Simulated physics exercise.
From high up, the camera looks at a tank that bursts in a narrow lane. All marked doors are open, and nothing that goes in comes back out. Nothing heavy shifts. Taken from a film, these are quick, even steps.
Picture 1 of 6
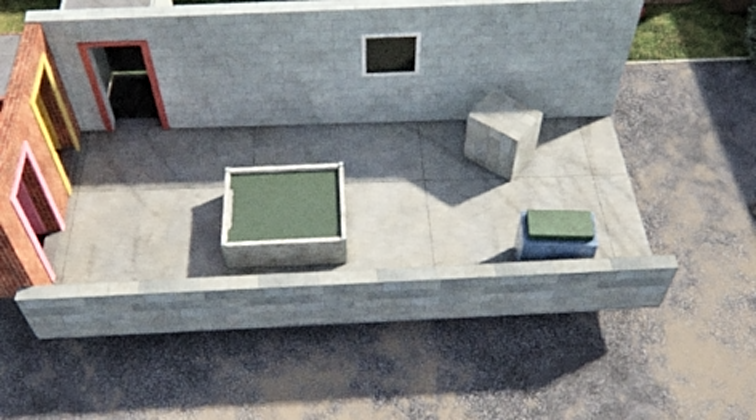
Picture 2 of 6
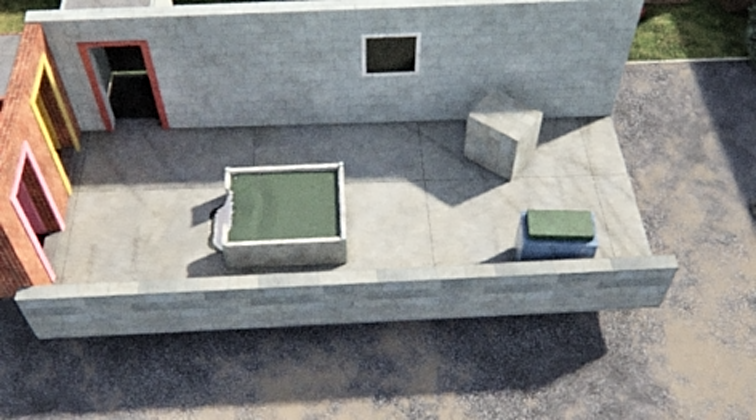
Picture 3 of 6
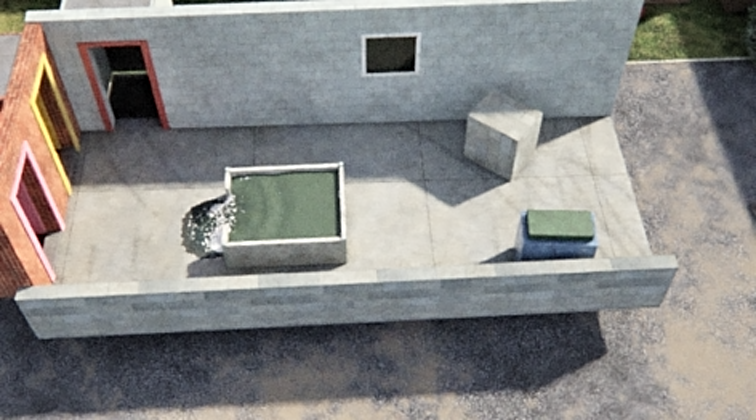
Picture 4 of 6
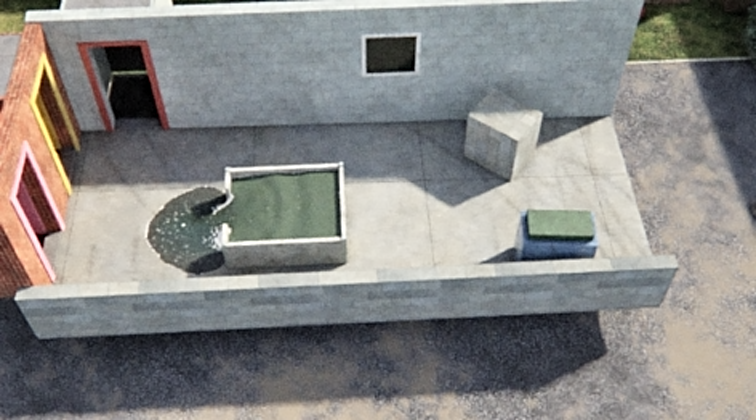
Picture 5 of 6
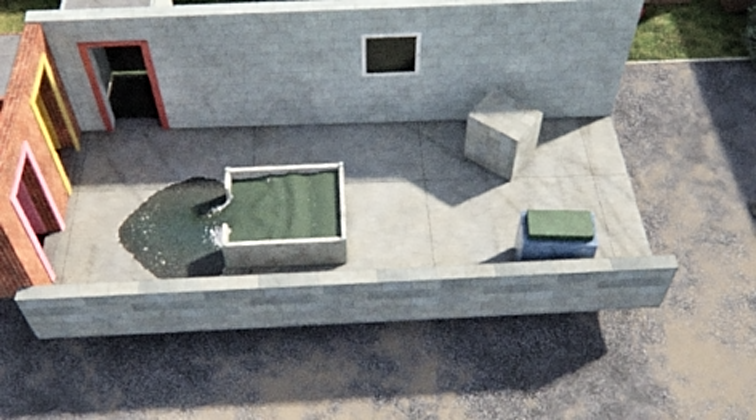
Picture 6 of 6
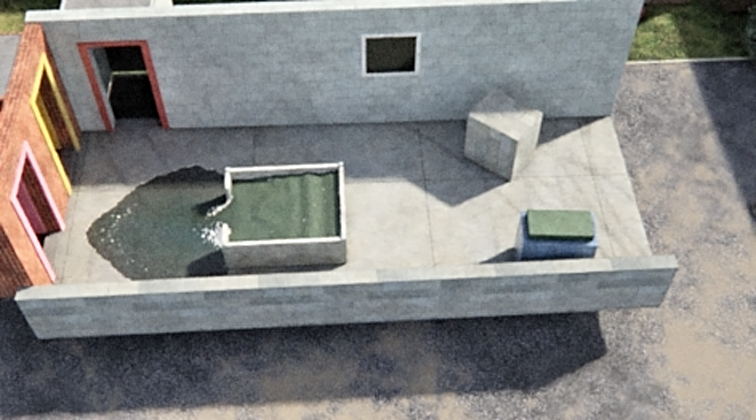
A long grey wall with a small window and a red-framed doorway backs a paved lane, seen from high up by a still camera, with a low wall in front and brick at the left. A pale-rimmed tank of dark green water sits left of centre, a grey block and a blue, green-topped box to its right. The tank's left side bursts, and foaming water pours out, spreading leftward in a widening dark pool.
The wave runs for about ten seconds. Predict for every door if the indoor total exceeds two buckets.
In order: Red door: Overshoots. Pink door: Overshoots. Yellow door: Does not overshoot.
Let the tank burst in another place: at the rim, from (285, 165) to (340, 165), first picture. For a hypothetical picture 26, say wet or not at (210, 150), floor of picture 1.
Submerged.
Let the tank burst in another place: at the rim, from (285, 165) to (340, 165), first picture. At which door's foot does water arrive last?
My answer is the pink door.
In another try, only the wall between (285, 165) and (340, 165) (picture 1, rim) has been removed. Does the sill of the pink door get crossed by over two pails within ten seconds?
Note: Pink door admits less.
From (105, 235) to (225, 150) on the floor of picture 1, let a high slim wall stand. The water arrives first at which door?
It's the pink door.
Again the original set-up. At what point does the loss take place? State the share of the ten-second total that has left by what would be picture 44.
Roughly 80 per cent.
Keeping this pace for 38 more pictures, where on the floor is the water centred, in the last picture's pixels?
Estimate: (206, 214).
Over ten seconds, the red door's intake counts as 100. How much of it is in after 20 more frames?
My estimate: Close to 20 per cent.
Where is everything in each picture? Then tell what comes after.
The tank at (285, 206) is whole and still, in the first picture.
Water pours out at (231, 221) and has run to (223, 209), in the second picture.
Water pours out at (231, 223) and has run to (191, 215), in the third picture.
The front is at (152, 240), out from the gap at (231, 223), in the fourth picture.
Water pours out at (231, 223) and has run to (125, 226), in the fifth picture.
The front is at (96, 227), out from the gap at (231, 223), in the sixth picture.
A moment on, water covers 25 % of the floor; the red door not reached, the pink door under two buckets in, the yellow door wet at the sill, nothing in.
Next, water covers 30 % of the floor; the red door wet at the sill, nothing in, the pink door over two buckets in, the yellow door wet at the sill, nothing in.
Then, water covers 30 % of the floor; the red door over two buckets in, the pink door far over two buckets in, the yellow door wet at the sill, nothing in.
Later, water covers 50 % of the floor; the red door over two buckets in, the pink door far over two buckets in, the yellow door wet at the sill, nothing in.
In the end, water covers 75 % of the floor; the red door far over two buckets in, the pink door far over two buckets in, the yellow door wet at the sill, nothing in.
